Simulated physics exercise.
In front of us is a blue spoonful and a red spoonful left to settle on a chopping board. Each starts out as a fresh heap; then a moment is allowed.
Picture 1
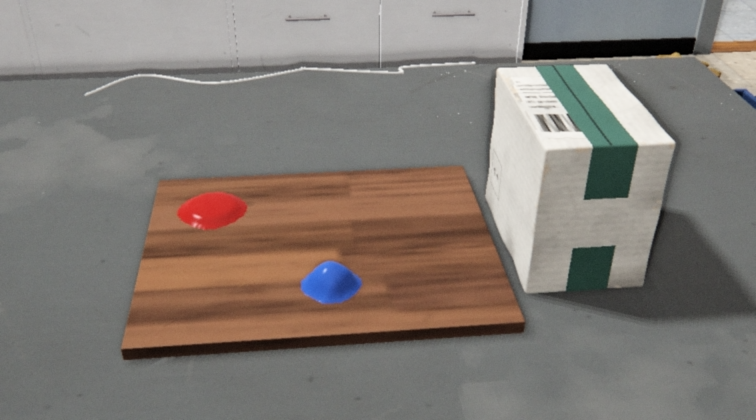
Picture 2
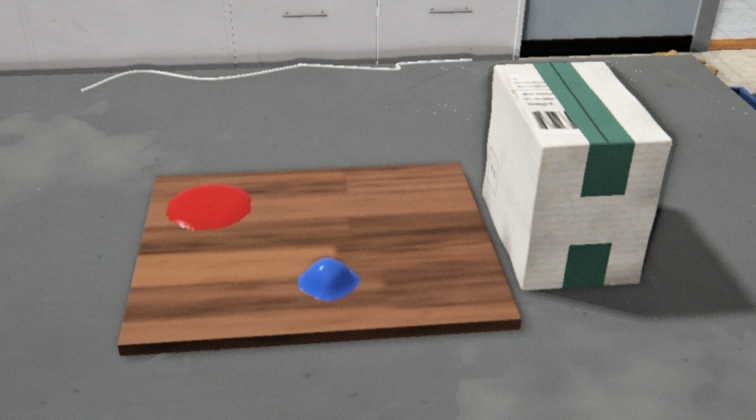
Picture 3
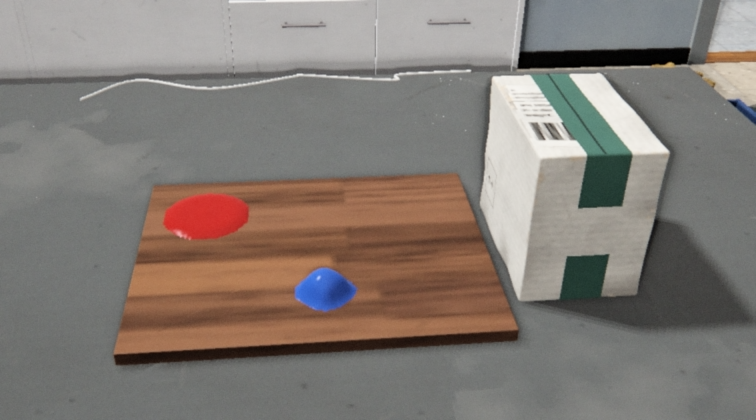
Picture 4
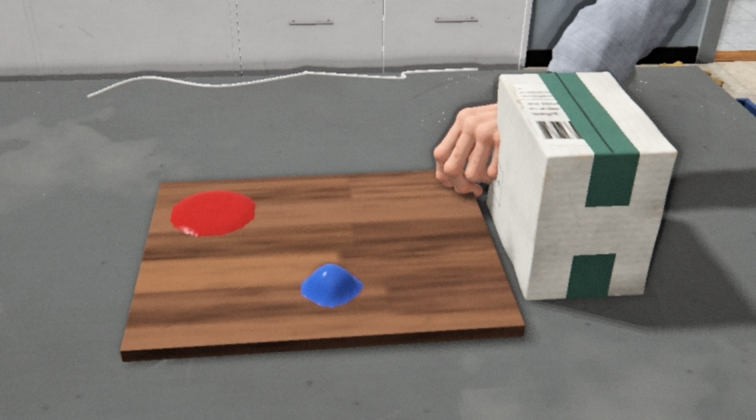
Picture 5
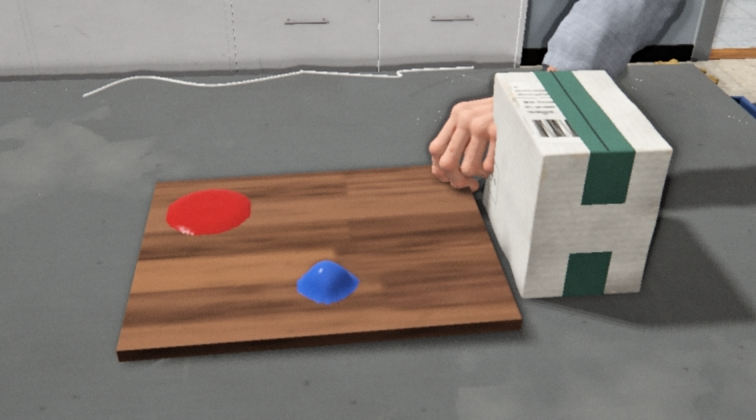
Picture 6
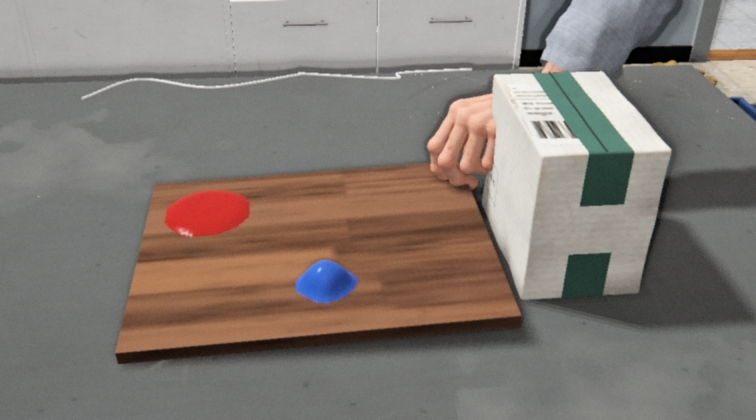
A hand grips the chopping board's far corner and tilts it slightly after the red spoonful flattens.
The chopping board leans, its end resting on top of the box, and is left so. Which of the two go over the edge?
Take the blue spoonful first: It keeps its place; then the red spoonful goes over.
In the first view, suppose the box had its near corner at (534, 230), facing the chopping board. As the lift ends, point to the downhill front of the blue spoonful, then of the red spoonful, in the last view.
(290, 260); (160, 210).
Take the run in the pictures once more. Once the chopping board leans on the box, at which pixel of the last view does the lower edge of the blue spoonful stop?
It stops at about (265, 223).
Soon after, slope about 29°; the blue spoonful has not moved; the red spoonful is dripping off the low end.
Later, the blue spoonful has not moved; the red spoonful is dripping off the low end.
In the end, slope about 29°; the blue spoonful has not moved; the red spoonful is dripping off the low end.
